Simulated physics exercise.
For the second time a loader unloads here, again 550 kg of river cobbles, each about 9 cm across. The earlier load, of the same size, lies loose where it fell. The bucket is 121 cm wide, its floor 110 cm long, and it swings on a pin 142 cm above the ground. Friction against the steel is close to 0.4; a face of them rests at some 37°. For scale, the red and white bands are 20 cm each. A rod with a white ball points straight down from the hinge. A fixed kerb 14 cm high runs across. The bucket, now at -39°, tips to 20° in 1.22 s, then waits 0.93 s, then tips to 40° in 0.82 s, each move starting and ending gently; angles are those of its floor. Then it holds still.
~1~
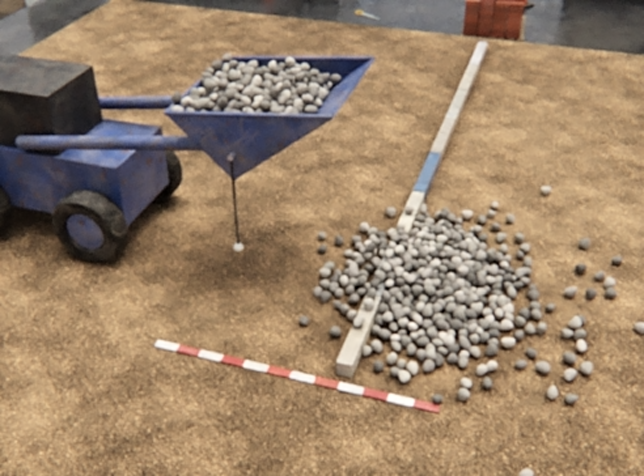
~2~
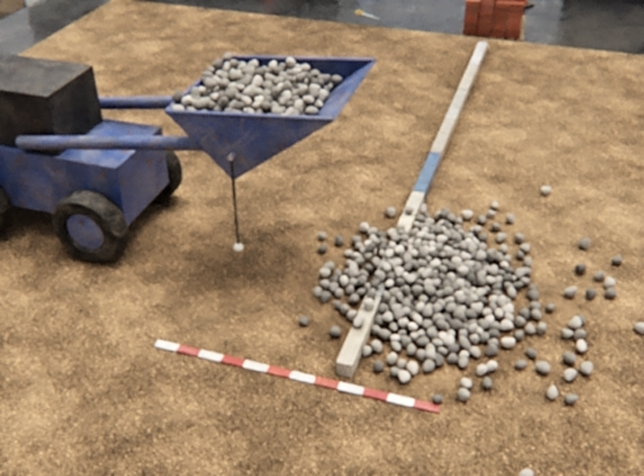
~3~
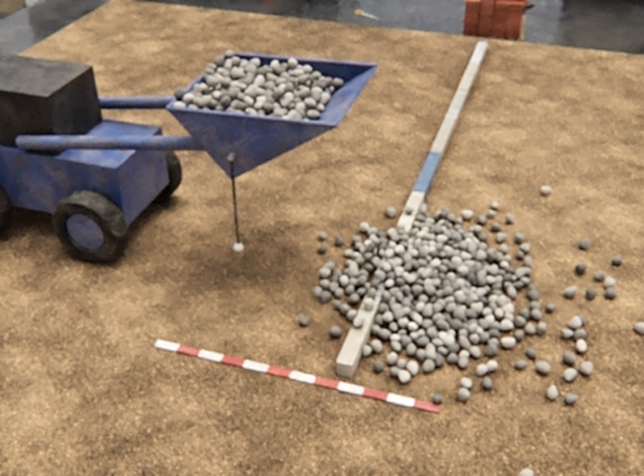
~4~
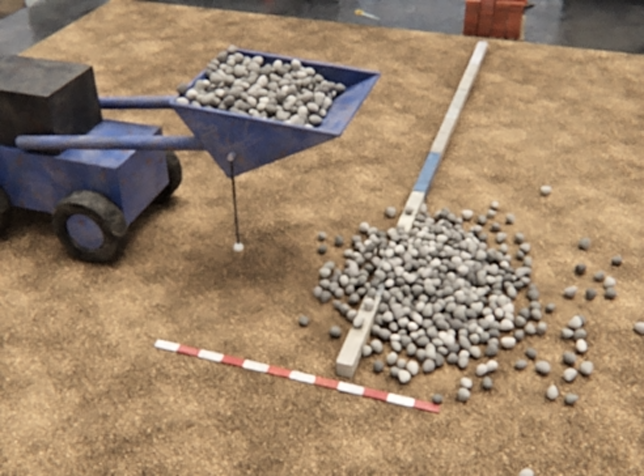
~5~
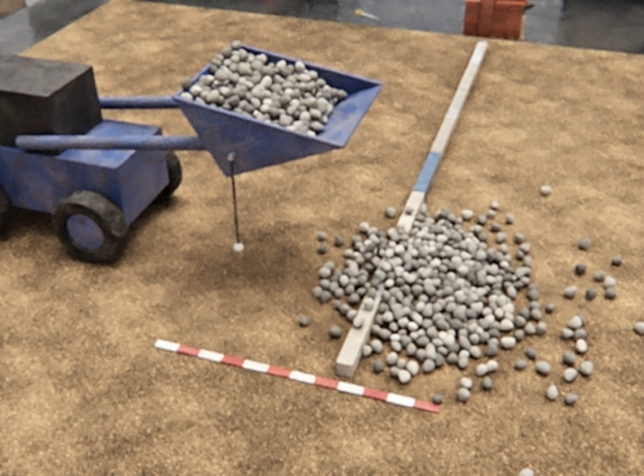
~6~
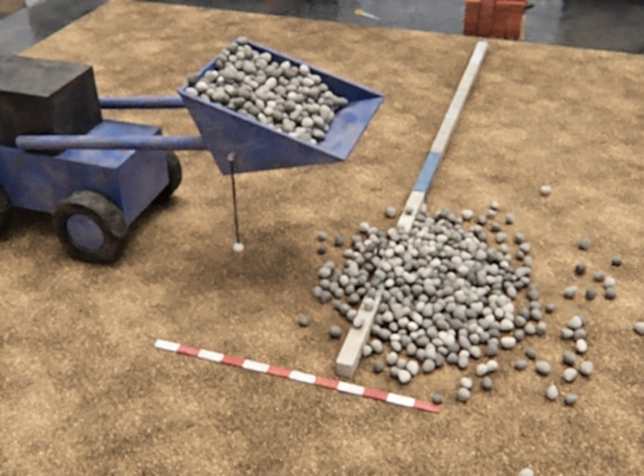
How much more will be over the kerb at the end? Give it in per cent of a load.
Close to 41 parts in a hundred.
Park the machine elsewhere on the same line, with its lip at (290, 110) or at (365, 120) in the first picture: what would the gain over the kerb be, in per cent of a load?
Near 10 per cent from the first place, 75 from the second.
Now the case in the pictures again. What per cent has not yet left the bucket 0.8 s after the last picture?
Roughly 95 per cent is still inside.
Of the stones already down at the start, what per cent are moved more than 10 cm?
About 5 per cent.
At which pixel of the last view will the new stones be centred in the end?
Around (379, 259).
Then, 0.4 s after the last picture the floor is at 11°; in per cent of one load, 100 in the bucket, 14 on this side of the kerb, 86 over the kerb; the foremost stones are at (614, 304).
Then, 0.8 s after the last picture the floor is at 20°; in per cent of one load, 96 in the bucket, 17 on this side of the kerb, 86 over the kerb; the foremost stones are at (614, 304).
Then, 2.9 s after the last picture the floor is at 40°; in per cent of one load, 0 in the bucket, 73 on this side of the kerb, 127 over the kerb; the foremost stones are at (614, 304).
Then, 5.7 s after the last picture the floor is at 40°; in per cent of one load, 0 in the bucket, 73 on this side of the kerb, 127 over the kerb; the foremost stones are at (614, 304). Net gain over the kerb, 41.
